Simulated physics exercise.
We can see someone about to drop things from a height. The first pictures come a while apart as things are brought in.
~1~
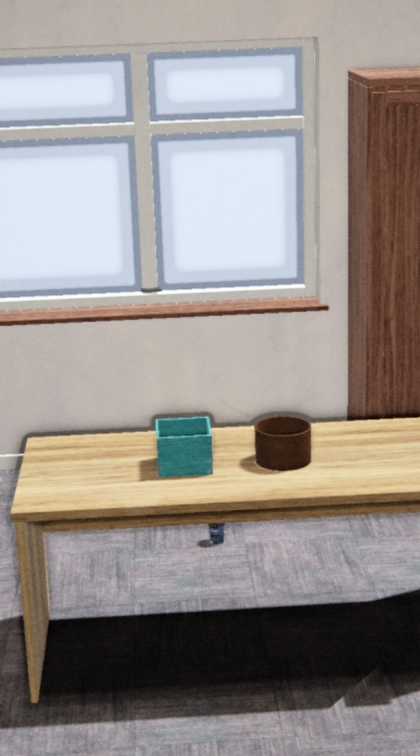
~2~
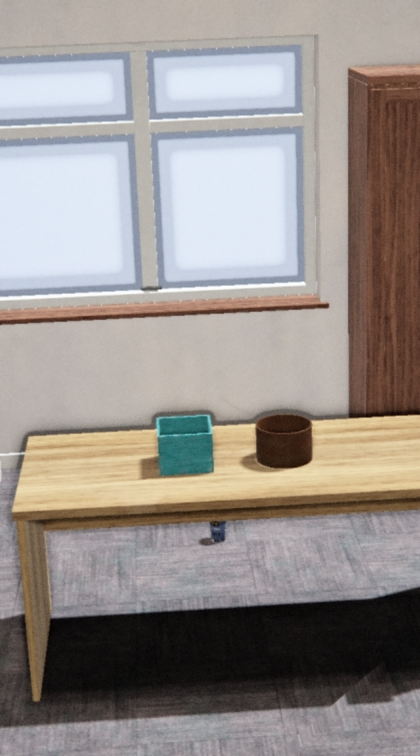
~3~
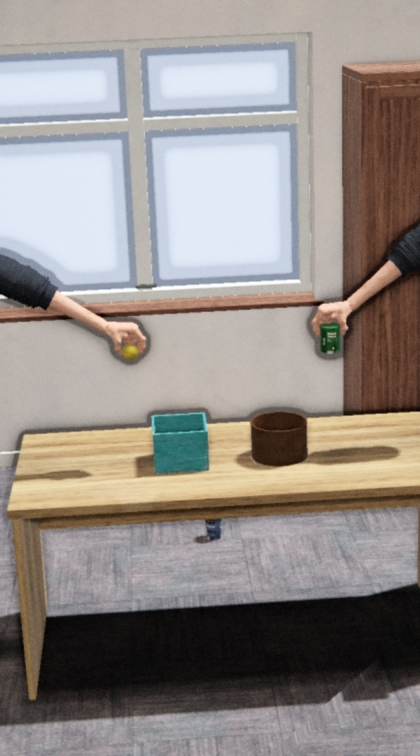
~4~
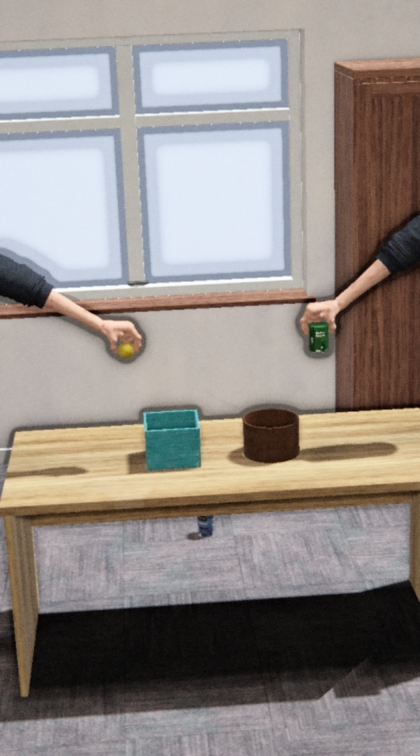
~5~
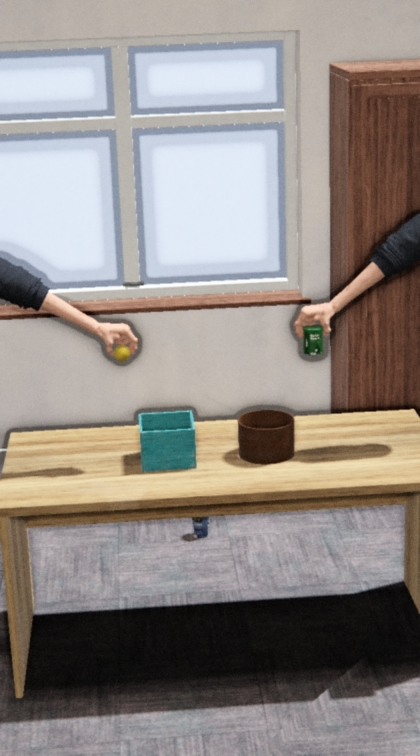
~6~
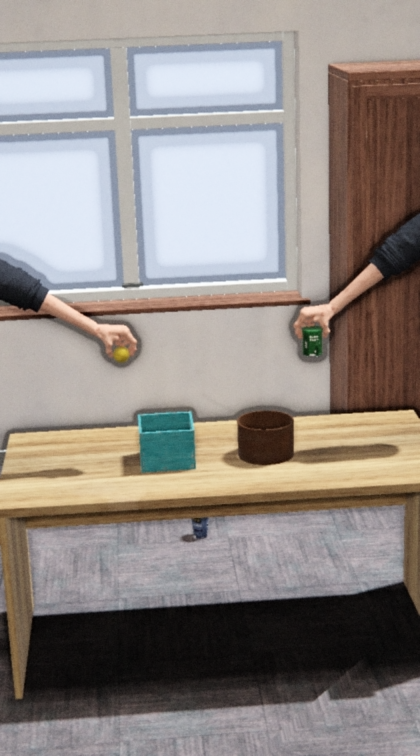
A pale wooden table stands on grey carpet before a beige wall with a window and a tall brown cabinet, seen from the front and slightly above. On it sit a teal square crate at left and a dark brown round pot at right. Two dark-sleeved arms appear from either side, holding a yellow lemon and a green tin above, while the view shifts slightly right.
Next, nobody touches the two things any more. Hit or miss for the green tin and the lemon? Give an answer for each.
Green tin: Miss, lemon: Miss.
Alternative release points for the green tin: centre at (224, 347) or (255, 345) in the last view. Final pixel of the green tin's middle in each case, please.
Around (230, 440) for the first option and (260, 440) for the second.
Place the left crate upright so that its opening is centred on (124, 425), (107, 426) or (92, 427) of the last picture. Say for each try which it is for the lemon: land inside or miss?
First go: Gets in. Second go: Gets in. Third go: Goes wide.
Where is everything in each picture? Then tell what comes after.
The first picture shows left crate (184, 447).
The second picture shows right pot (284, 441).
The third picture shows still on the way; green tin (330, 339); left crate (180, 443).
The fourth picture shows still on the way; lemon (126, 351); right pot (271, 436).
The fifth picture shows still on the way; green tin (313, 340); left crate (167, 441).
The sixth picture shows in place, still held; green tin (312, 342); lemon (122, 355); right pot (266, 437).
Then, 0.18 s on from there, green tin displaced about its own width near (313, 368); lemon displaced well along near (123, 381).
Then, 0.28 s on from there, green tin on its way down near (313, 416); lemon on its way down near (126, 430).
Then, 0.38 s on from there, green tin at the bottom near (313, 431); lemon at the bottom near (127, 448).
In the end, the green tin falls beside it, near (313, 439); the lemon falls beside it, near (128, 456).
